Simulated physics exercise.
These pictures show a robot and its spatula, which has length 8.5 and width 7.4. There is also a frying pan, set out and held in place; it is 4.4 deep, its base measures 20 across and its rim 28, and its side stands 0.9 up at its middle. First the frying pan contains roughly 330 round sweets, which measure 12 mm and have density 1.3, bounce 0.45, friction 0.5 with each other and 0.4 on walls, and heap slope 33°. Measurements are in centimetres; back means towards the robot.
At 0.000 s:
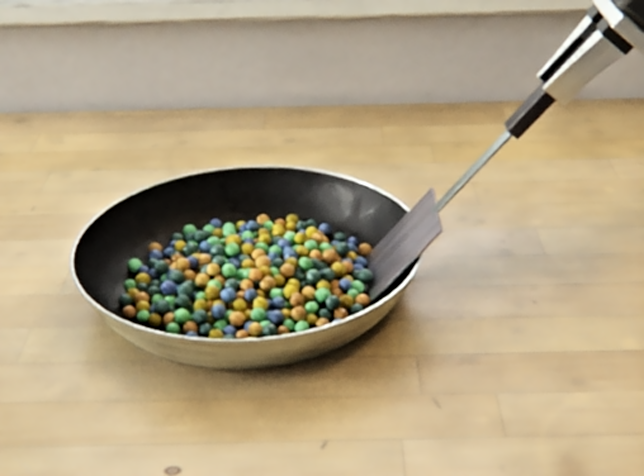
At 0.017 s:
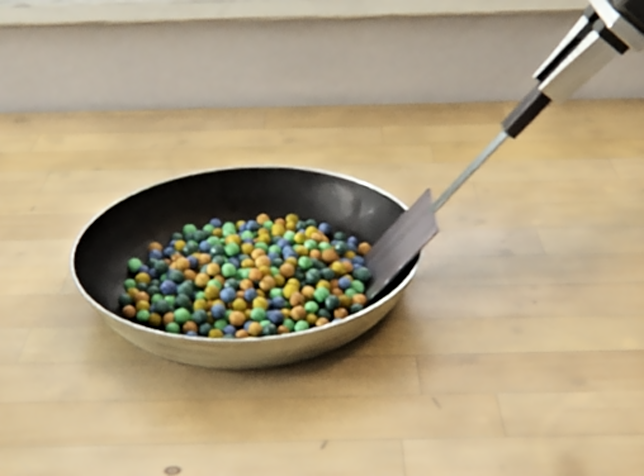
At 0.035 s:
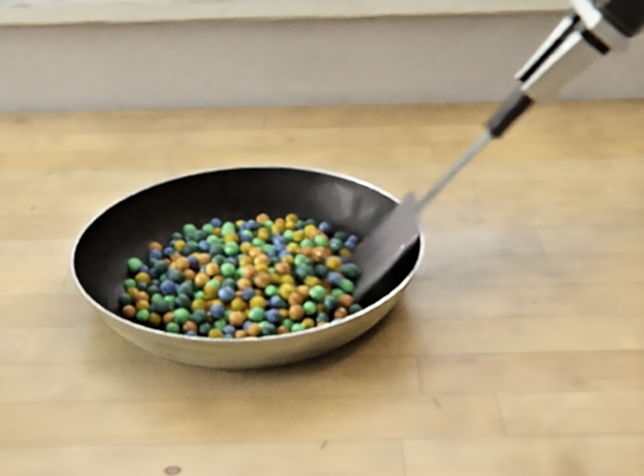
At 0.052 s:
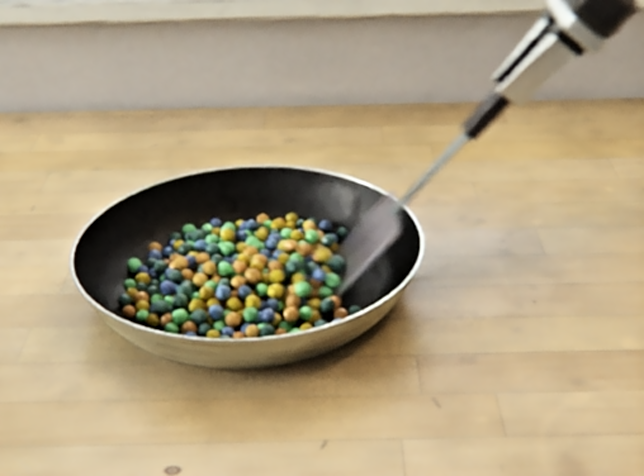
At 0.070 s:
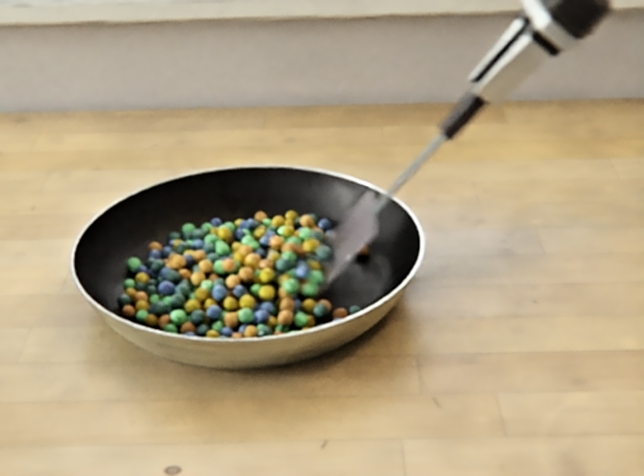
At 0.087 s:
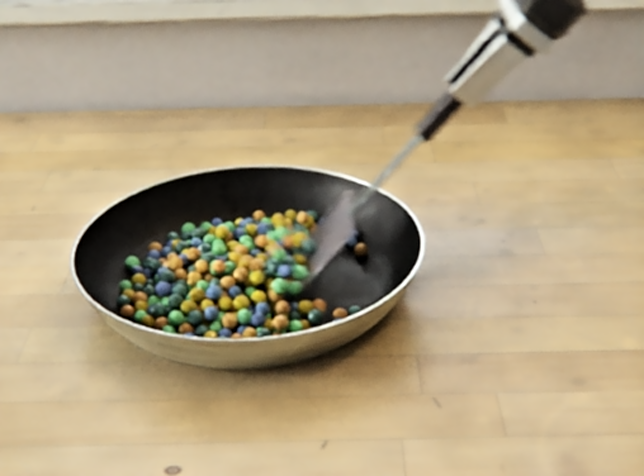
A robot arm pushes its spatula leftward through colorful round sweets in a frying pan.
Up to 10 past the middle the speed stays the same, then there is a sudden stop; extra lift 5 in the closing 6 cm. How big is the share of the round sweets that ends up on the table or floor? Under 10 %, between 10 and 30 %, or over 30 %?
Between 10 and 30 %.
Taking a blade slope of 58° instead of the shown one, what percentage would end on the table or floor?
It would come to roughly 15 percent.
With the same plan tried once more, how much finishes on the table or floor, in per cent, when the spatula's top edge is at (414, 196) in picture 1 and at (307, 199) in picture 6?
It comes to something like 20 %, give or take.
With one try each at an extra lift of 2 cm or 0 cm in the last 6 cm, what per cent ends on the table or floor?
First try about 20 %, second try about 10 %.
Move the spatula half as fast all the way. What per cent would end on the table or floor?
Some 5 in a hundred.
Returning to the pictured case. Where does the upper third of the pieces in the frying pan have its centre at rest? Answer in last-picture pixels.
Near (146, 274).
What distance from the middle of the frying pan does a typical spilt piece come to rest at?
That distance comes to about 50 cm.
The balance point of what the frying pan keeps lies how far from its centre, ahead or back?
It rests close to 4.0 centimetres ahead of centre.
After 0.13 s, sloping 50°, highest piece 5 above the table; 328 in the frying pan.
After 0.17 s, sloping 50°, highest piece 7 above the table; 328 in the frying pan.
After 0.39 s, sloping 50°, highest piece 7 above the table; 276 in the frying pan, 47 on the table or floor, 5 on the blade or in flight.
After 1.44 s, sloping 50°, highest piece 4 above the table; 276 in the frying pan, 52 on the table or floor.
In the end, 276 in the frying pan, 52 on the table or floor. That is 16 % on the table or floor.
